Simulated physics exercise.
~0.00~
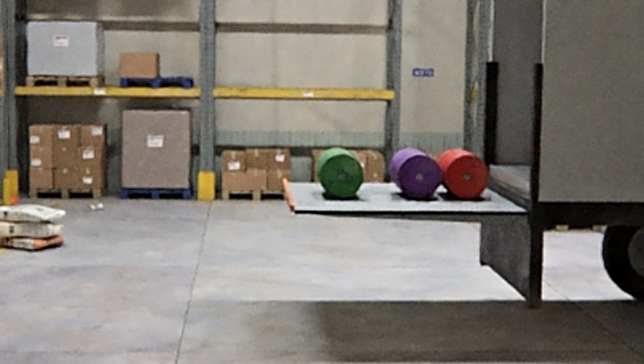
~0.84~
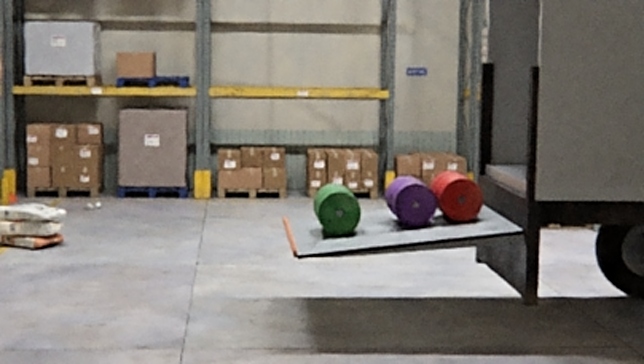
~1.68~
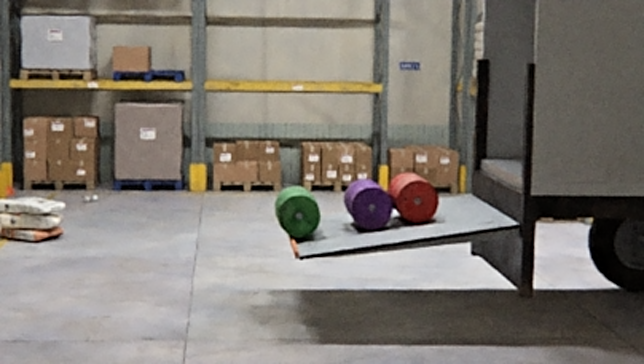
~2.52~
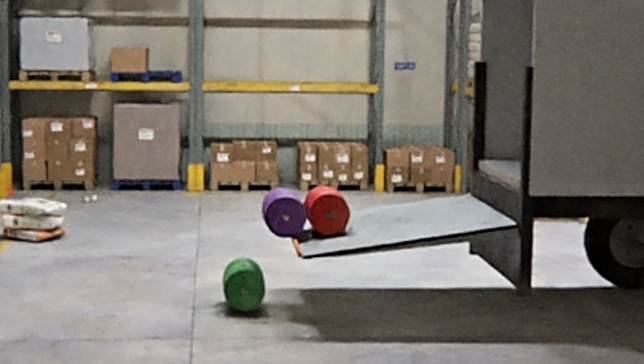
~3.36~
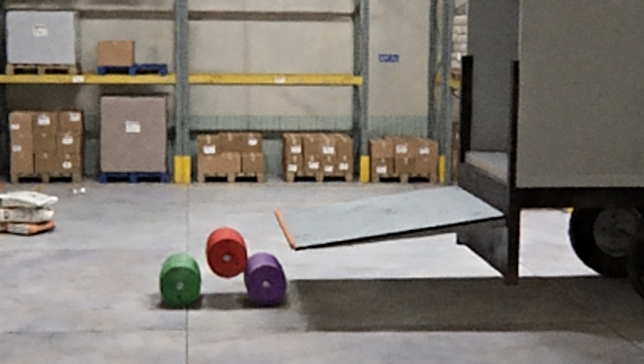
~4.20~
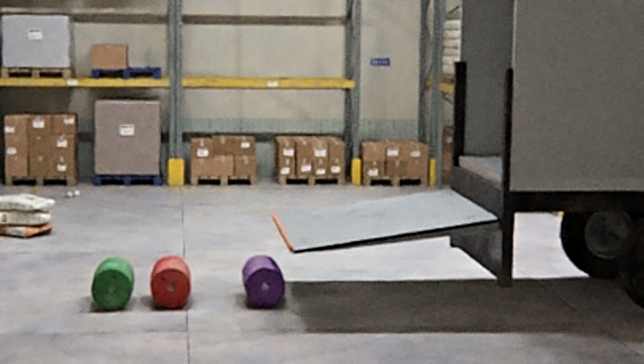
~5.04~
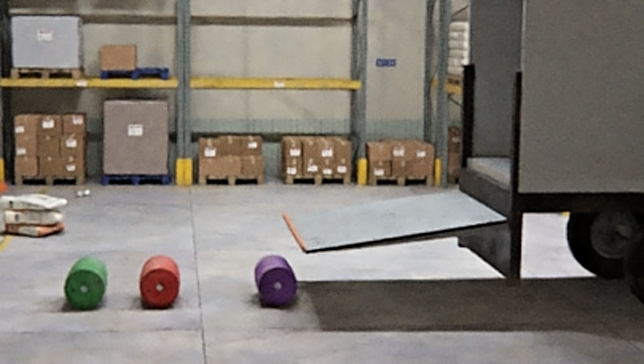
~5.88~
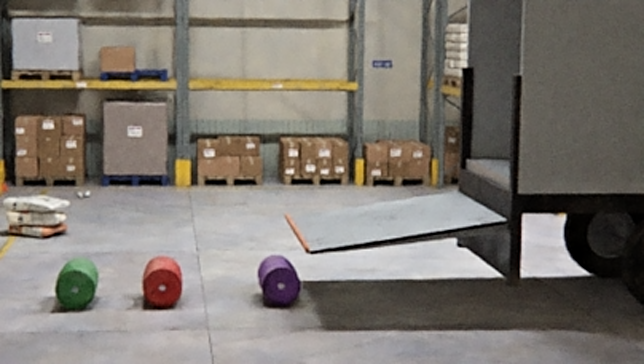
Three drums, green, purple and red from left to right, rest end-on on the lift platform at the back of a truck in a warehouse, seen from the side, with boxes and racking behind. The platform's left end tips down and holds there, and the drums roll left down it. The green one goes over the orange-edged lip first and lands on the floor, followed by purple, then red. Red comes down between the others and rolls left after green. All three end apart on the floor, green farthest left, red next, and purple near the empty platform.
